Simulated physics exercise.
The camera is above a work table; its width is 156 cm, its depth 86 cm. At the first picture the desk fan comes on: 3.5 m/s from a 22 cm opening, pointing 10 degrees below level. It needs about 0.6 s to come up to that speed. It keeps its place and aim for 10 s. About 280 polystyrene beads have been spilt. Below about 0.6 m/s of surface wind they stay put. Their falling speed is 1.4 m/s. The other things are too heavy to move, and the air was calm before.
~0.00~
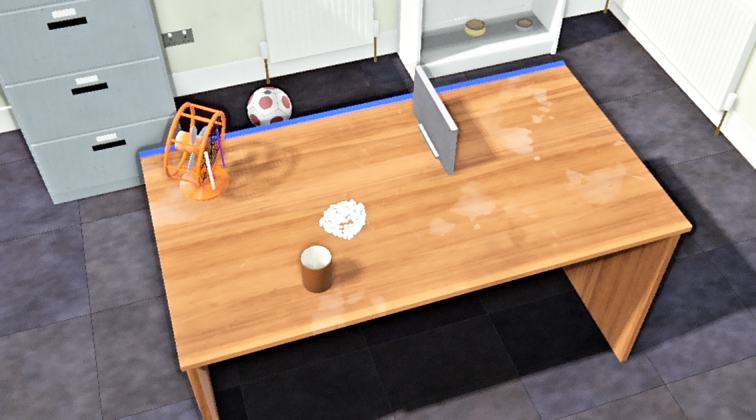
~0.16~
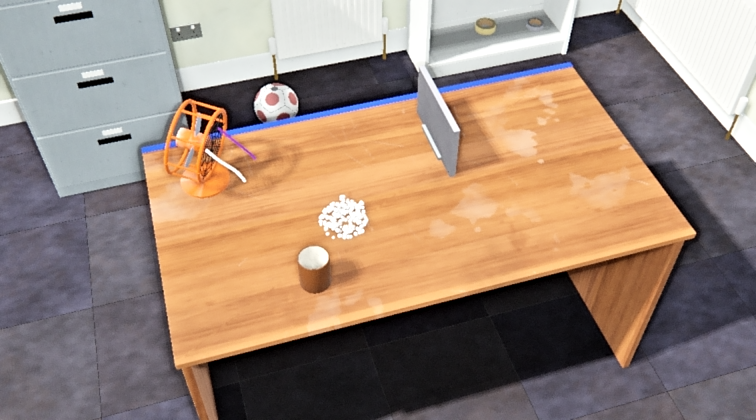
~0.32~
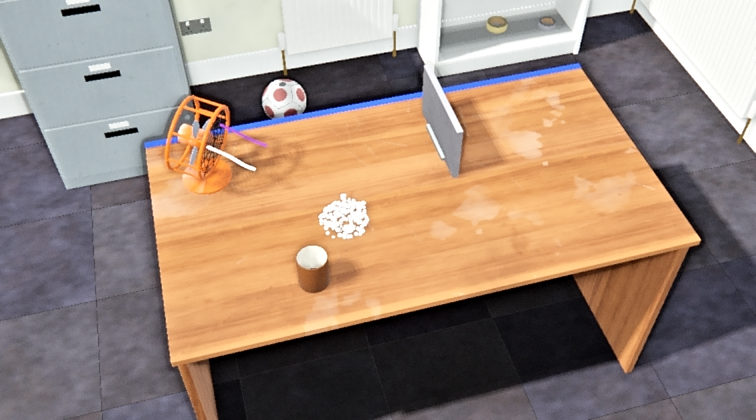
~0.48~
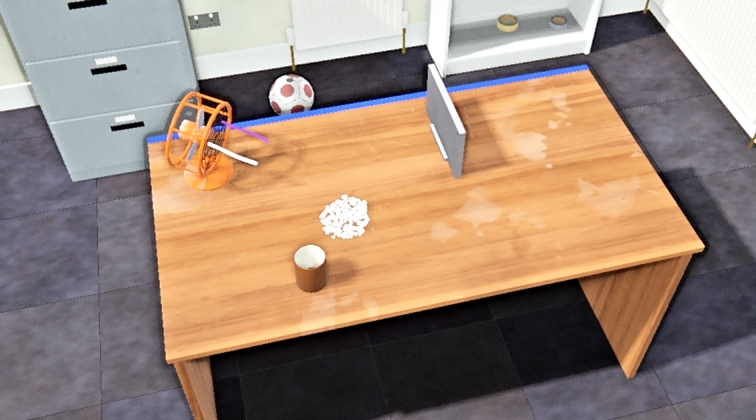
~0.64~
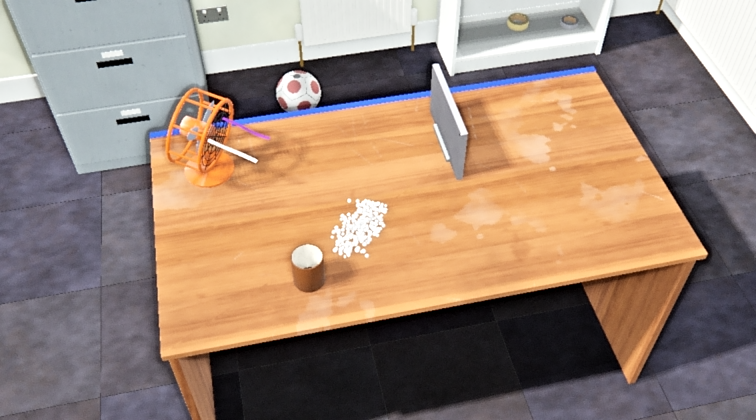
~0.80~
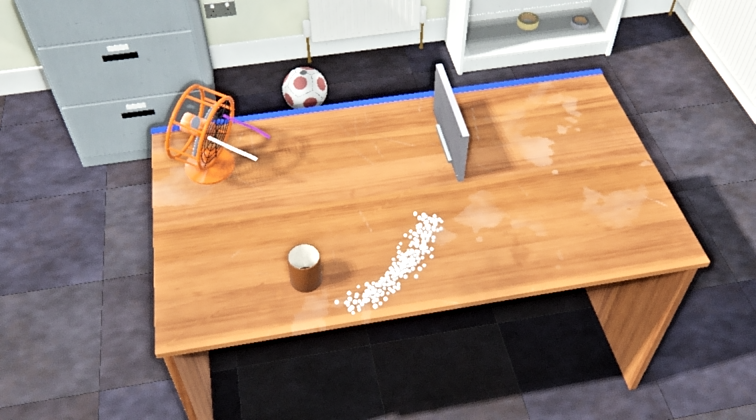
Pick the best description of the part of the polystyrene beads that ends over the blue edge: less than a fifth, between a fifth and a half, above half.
Of the polystyrene beads, less than a fifth end over the blue edge.
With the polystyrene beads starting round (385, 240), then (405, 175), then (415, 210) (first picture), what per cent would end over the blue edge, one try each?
In turn about 0 %, 50 %, 0 %.
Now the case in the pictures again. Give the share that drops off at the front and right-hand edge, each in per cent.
About 100 % front, 0 % right-hand.
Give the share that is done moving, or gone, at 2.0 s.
About 100 %.
After 2.0 s, 0 % are over the blue edge; 99 % have settled or left.
After 3.2 s, 0 % are over the blue edge; 100 % have settled or left.
After 5.5 s, 0 % are over the blue edge; 100 % have settled or left.
After 10.0 s, at the end, 0 % are over the blue edge.
